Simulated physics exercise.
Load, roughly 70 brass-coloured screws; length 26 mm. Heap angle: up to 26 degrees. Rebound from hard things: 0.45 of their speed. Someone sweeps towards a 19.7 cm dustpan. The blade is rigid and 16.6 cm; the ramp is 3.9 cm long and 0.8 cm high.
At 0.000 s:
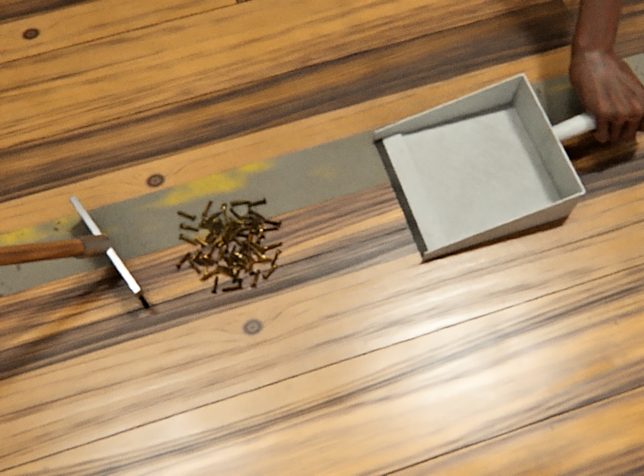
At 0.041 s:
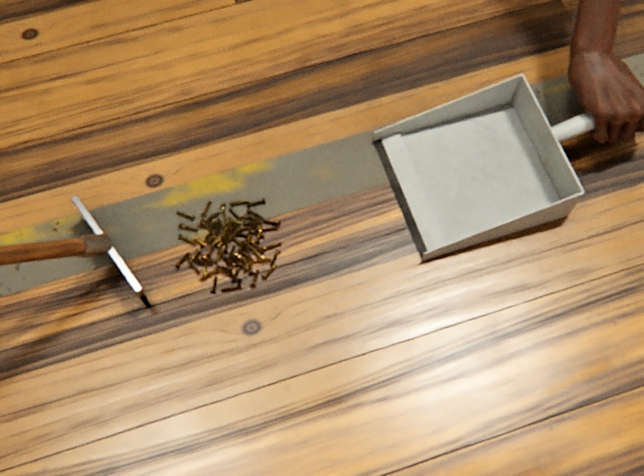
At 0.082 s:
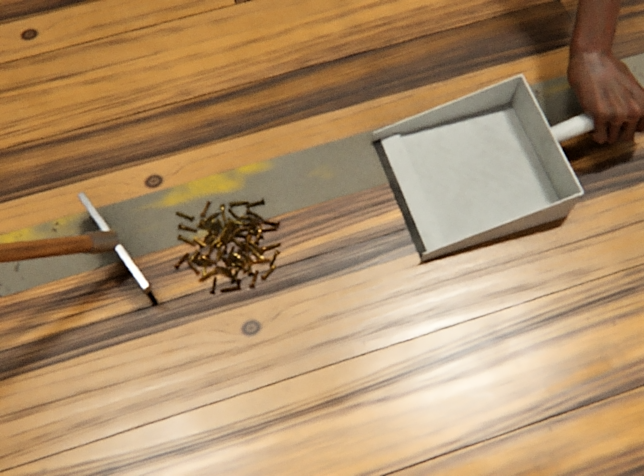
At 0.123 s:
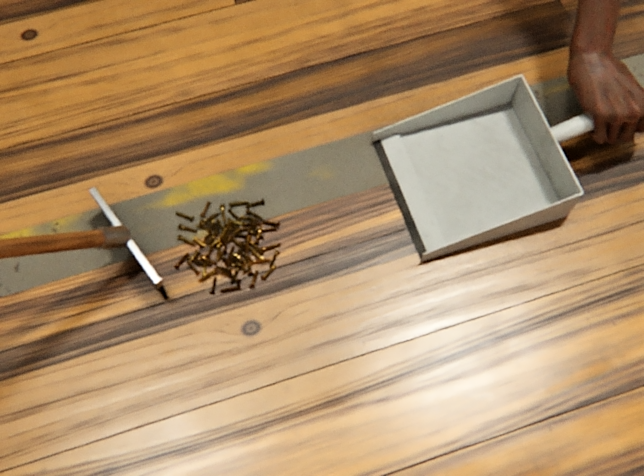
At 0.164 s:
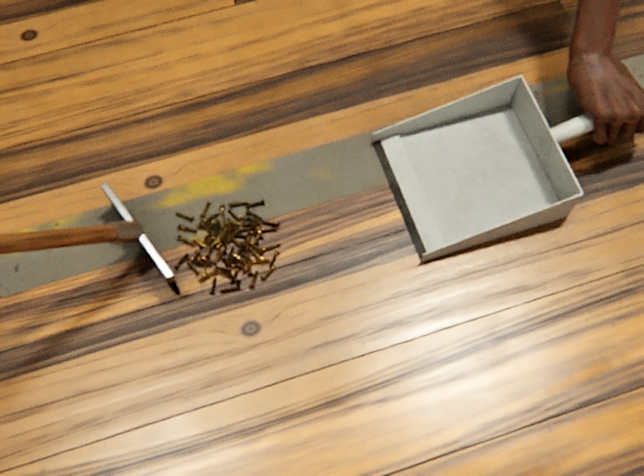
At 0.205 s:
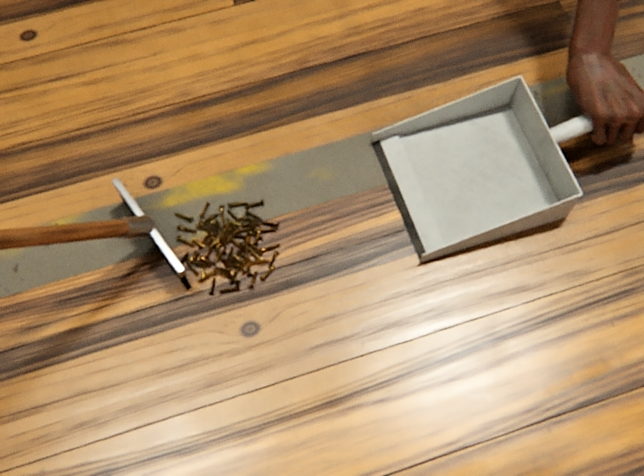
A thin, flat blade on a wooden handle barely shifts at first on the striped wooden floor, left of a loose heap of brass-coloured screws. It then slides steadily right, closing the gap to the heap's left edge, while the screws lie still and a hand holds a pale dustpan at right.
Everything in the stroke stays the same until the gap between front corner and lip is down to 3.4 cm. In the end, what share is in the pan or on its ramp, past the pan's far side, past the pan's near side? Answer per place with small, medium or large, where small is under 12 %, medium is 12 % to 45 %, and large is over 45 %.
Pan small, far side medium, near side small.
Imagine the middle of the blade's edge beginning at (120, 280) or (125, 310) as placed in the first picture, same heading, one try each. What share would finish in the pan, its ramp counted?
Around 5 percent, then around 0 percent.
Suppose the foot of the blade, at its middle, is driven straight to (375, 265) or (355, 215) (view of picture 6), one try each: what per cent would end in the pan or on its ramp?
About 0 and 0 per cent.
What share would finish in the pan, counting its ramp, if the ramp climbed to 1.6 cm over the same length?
5 per cent.
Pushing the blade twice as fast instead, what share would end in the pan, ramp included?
It would be near 20 per cent.
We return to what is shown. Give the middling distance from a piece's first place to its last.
Roughly 22 cm.
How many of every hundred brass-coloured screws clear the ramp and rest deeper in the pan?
Estimate: Near 0 per cent of all.
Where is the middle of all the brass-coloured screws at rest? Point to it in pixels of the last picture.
Roughly (359, 173).
After 0.53 s, middle of the blade 20 cm from the lip; 0 % over the lip, far side 5 %, near side 0 %.
After 0.75 s, middle of the blade 12 cm from the lip; 0 % over the lip, far side 15 %, near side 0 %.
After 1.08 s, middle of the blade 6 cm from the lip; 5 % over the lip, far side 20 %, near side 0 %.
By 1.7 s all is still; pan 5 %, far side 20 %, near side 0 %, in front of the lip or behind the blade 75 %.
